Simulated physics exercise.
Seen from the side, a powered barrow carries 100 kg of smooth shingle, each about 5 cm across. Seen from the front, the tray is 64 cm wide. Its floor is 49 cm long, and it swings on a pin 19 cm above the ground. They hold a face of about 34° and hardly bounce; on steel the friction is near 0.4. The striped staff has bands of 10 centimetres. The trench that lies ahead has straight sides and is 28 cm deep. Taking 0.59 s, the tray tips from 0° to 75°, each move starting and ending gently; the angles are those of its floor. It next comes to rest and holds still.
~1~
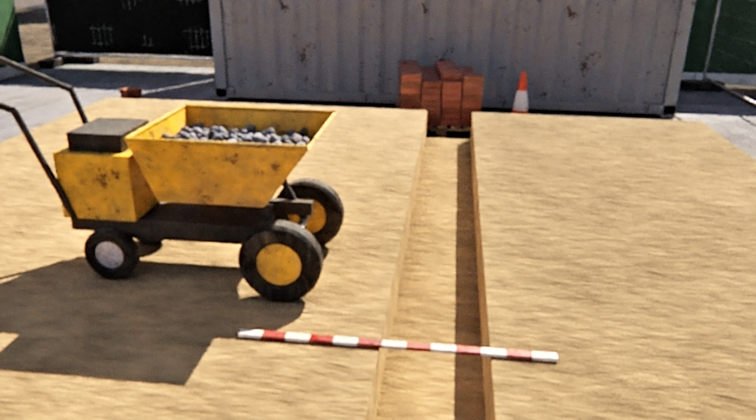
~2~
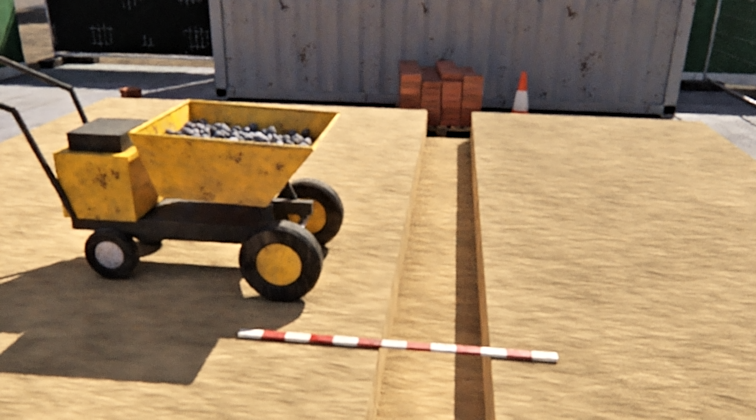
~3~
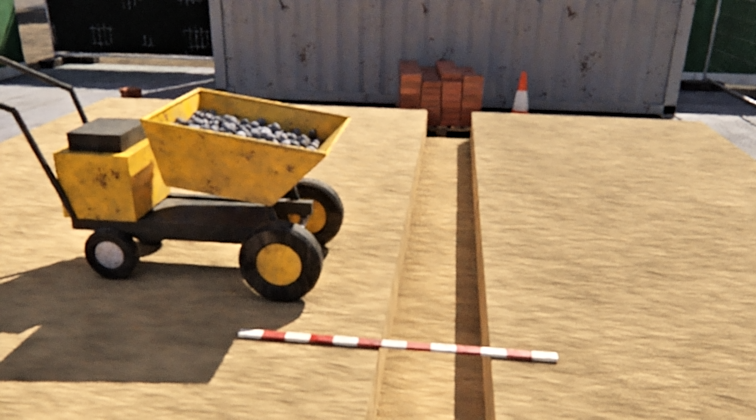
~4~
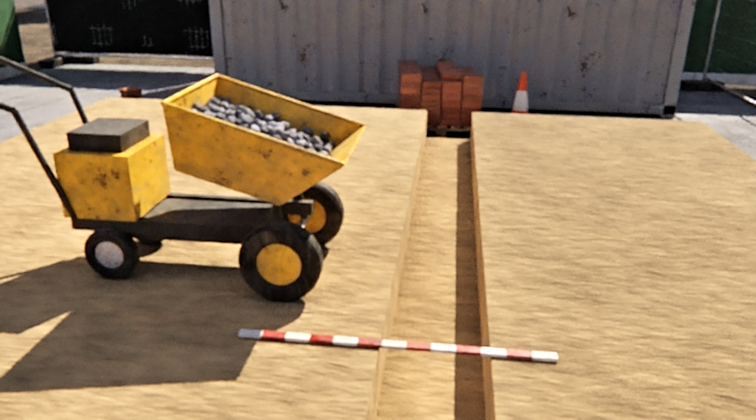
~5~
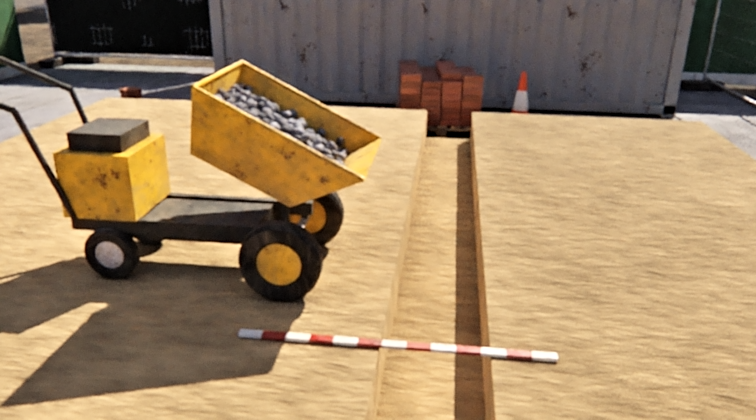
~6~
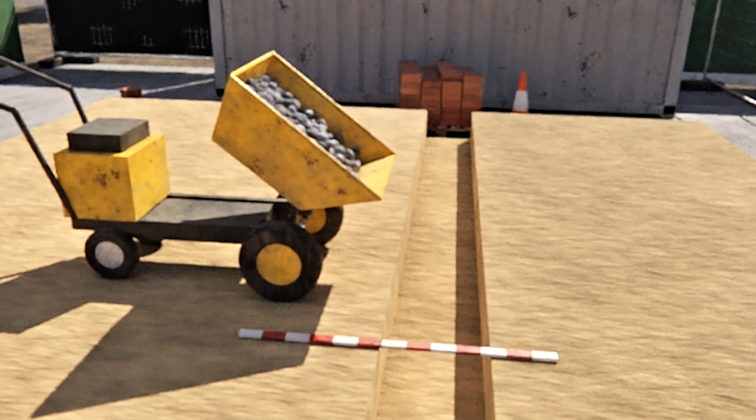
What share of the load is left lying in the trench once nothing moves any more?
About 75 per cent.
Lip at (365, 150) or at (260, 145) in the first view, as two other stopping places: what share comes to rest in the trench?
20 % and 100 %.
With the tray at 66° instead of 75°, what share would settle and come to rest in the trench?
Some 70 in a hundred, I'd say.
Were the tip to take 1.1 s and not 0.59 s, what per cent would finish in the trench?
In that case some 95 per cent.
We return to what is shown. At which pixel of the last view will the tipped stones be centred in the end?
Middle at around (462, 318), I'd say.
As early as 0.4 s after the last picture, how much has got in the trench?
About 40%.
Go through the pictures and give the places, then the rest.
The first picture shows lip at (308, 148), floor tilted 0°, highest stones at (250, 138).
The second picture shows lip at (313, 150), floor tilted 2°, highest stones at (211, 132).
The third picture shows lip at (326, 155), floor tilted 8°, highest stones at (203, 119).
In the fourth picture, the tray is at 17°, its lip at (344, 165); the top of the load is at (216, 105).
The fifth picture shows lip at (364, 180), floor tilted 27°, highest stones at (238, 93).
The sixth picture shows lip at (381, 199), floor tilted 38°, highest stones at (264, 84).
Then, 0.1 s after the last picture the floor is at 63°, 100 % in the tray; the foremost stones are at (389, 212).
Then, 0.4 s after the last picture the floor is at 75°, 61 % in the tray, 38 % in the trench; the foremost stones are at (488, 281).
Then, 0.7 s after the last picture the floor is at 75°, 5 % in the tray, 70 % in the trench, 25 % past the trench; the foremost stones are at (665, 285).
Then, 2.7 s after the last picture the floor is at 75°, 0 % in the tray, 75 % in the trench, 25 % past the trench; the foremost stones are past the picture's edge.
